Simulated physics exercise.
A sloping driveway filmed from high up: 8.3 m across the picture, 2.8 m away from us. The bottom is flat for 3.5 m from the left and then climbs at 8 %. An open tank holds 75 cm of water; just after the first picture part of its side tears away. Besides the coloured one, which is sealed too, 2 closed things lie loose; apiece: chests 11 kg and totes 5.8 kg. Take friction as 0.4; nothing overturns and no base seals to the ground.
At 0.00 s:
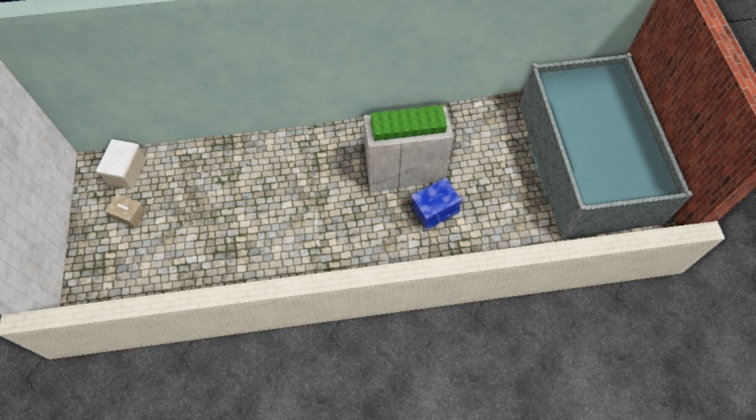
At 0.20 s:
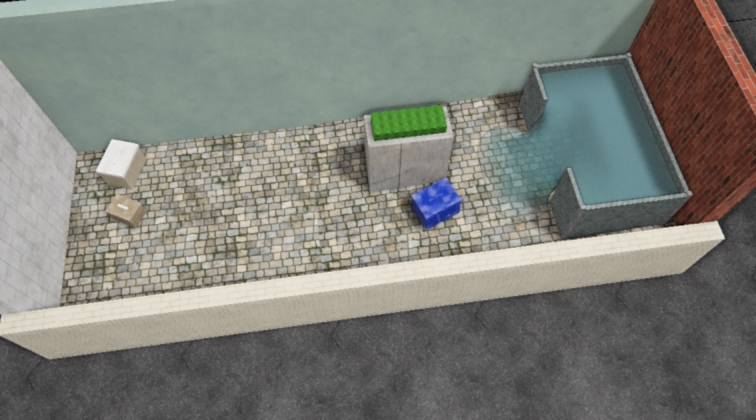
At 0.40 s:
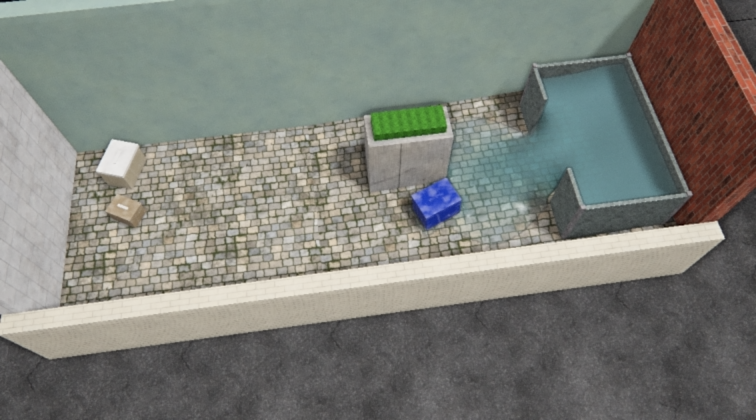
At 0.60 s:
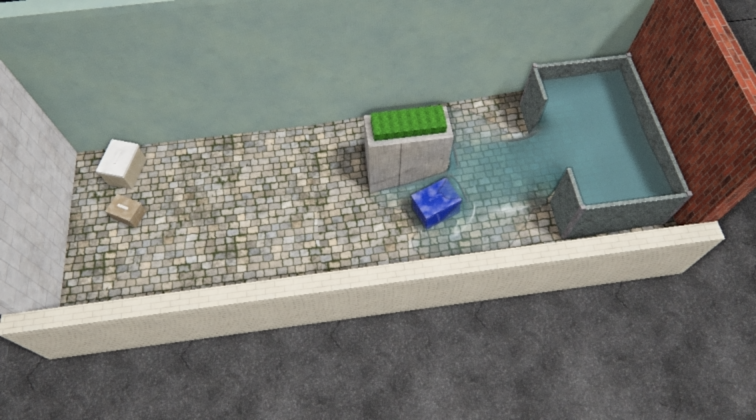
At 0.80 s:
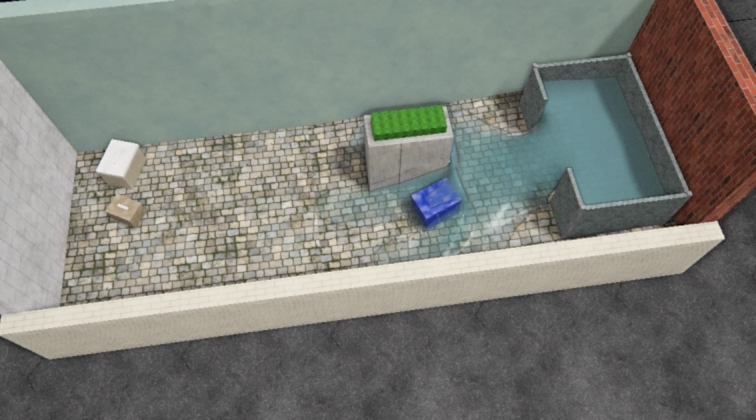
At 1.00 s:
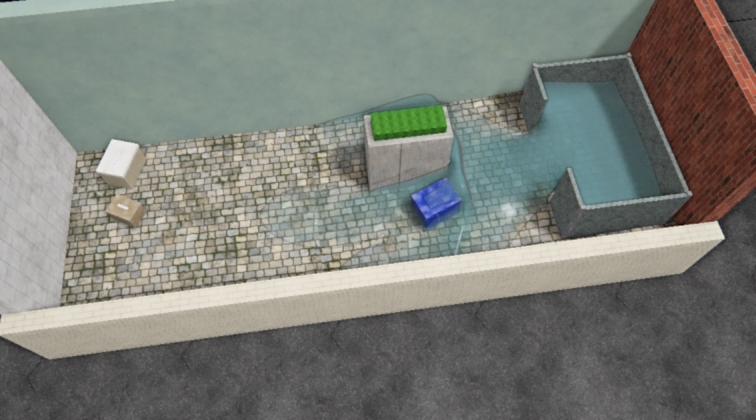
To begin with, a full tank stands at the right of a walled, stone-paved yard, with a blue chest, a grass-topped block and two pale boxes nearby. Part of the tank's left side opens, and water spreads leftward around the block and chest, while the loose things stay put.
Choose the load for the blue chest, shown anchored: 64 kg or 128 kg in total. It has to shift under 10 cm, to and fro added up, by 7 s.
I expect that neither load is enough.
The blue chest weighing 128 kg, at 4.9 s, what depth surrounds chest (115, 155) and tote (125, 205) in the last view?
About 19 and 25 cm.
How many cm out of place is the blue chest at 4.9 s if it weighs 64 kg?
Roughly 400 cm.
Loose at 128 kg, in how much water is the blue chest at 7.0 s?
Roughly 11 cm.
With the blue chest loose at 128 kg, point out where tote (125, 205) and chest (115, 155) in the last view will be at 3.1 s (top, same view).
Near (82, 221) and (75, 155).
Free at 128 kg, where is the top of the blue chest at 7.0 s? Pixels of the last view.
Around (357, 230).
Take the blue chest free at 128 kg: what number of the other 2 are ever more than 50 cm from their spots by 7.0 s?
2 of them.
After 1.4 s the blue chest would be 136 cm from its start with 64 kg and 58 cm from its start with 128 kg; 13 cm of water round it then.
After 3.1 s the blue chest would be 368 cm from its start with 64 kg and 119 cm from its start with 128 kg; 11 cm of water round it then.
After 4.9 s the blue chest would be 392 cm from its start with 64 kg and 119 cm from its start with 128 kg; 7 cm of water round it then.
After 7.0 s the blue chest would be 391 cm from its start with 64 kg and 119 cm from its start with 128 kg; 11 cm of water round it then.
